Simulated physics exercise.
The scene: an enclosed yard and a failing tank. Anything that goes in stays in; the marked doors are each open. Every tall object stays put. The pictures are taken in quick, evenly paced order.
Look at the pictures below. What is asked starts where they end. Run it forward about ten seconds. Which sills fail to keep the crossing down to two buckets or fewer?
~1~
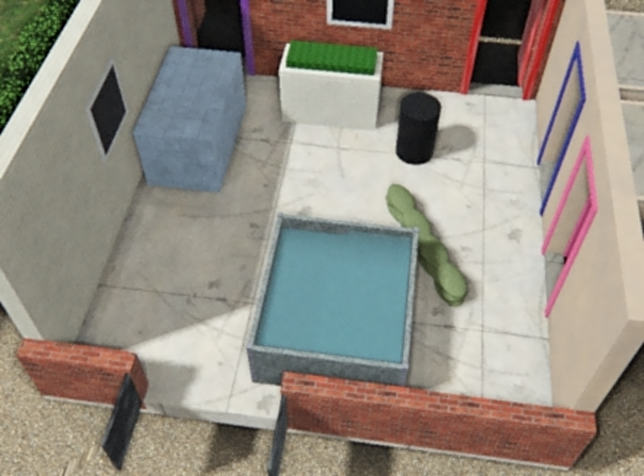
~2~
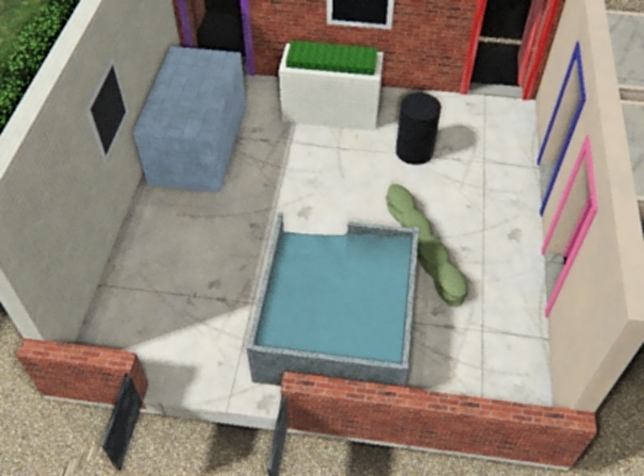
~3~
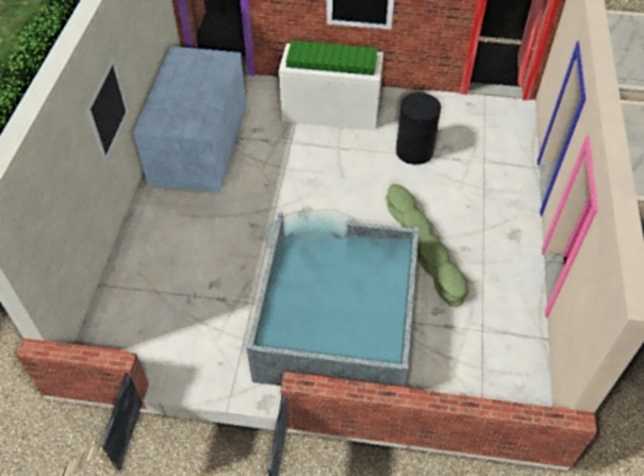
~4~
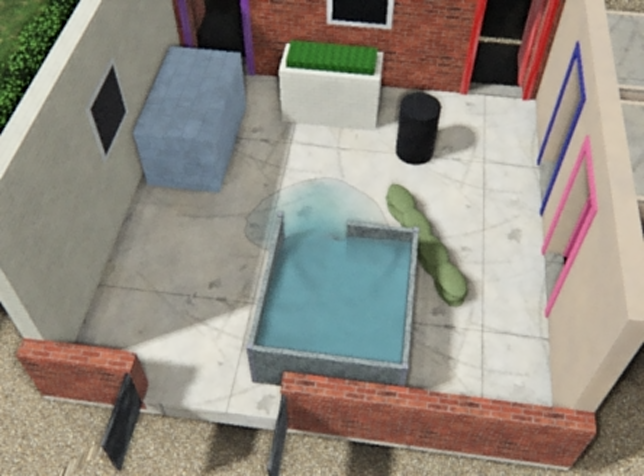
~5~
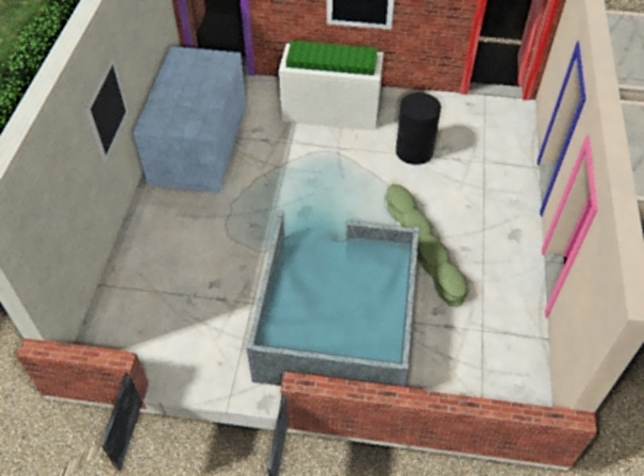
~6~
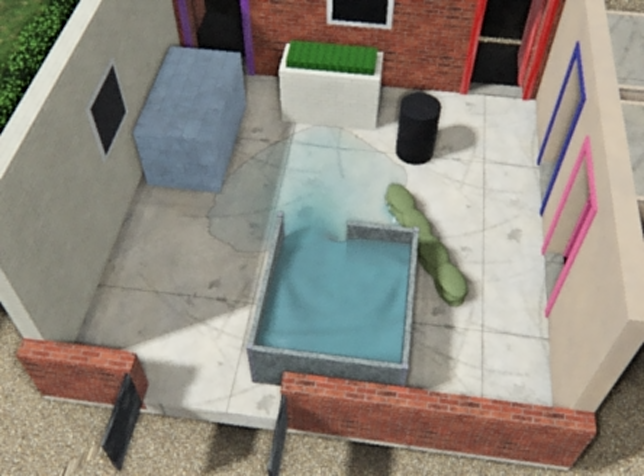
The pink door keeps it down; the purple door keeps it down; the blue door keeps it down; the red door fails to.
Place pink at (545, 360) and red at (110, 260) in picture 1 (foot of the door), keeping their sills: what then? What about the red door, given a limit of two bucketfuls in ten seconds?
Red: Stays short.
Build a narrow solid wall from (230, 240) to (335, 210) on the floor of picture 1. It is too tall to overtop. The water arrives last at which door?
That is the door marked purple.
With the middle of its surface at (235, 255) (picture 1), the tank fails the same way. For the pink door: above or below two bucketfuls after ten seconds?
Result for pink: It doesn't reach it.
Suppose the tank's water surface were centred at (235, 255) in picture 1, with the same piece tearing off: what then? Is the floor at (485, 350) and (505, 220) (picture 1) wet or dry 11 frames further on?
Points in order: Bare; bare.
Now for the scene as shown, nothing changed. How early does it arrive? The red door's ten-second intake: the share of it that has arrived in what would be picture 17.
Roughly 0 percent.
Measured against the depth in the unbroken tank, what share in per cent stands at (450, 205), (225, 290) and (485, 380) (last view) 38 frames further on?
4, 2 and 2 per cent, roughly.
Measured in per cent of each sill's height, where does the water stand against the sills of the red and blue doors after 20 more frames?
Roughly 190 % and 50 %, respectively.
A moment on, water covers 30 % of the floor; the pink door not reached, the purple door not reached, the blue door not reached, the red door not reached.
Next, water covers 40 % of the floor; the pink door not reached, the purple door wet at the sill, nothing in, the blue door not reached, the red door wet at the sill, nothing in.
Then, water covers 55 % of the floor; the pink door not reached, the purple door under two buckets in, the blue door wet at the sill, nothing in, the red door under two buckets in.
Later, water covers 85 % of the floor; the pink door wet at the sill, nothing in, the purple door under two buckets in, the blue door wet at the sill, nothing in, the red door over two buckets in.
In the end, water covers 95 % of the floor; the pink door wet at the sill, nothing in, the purple door under two buckets in, the blue door wet at the sill, nothing in, the red door far over two buckets in.
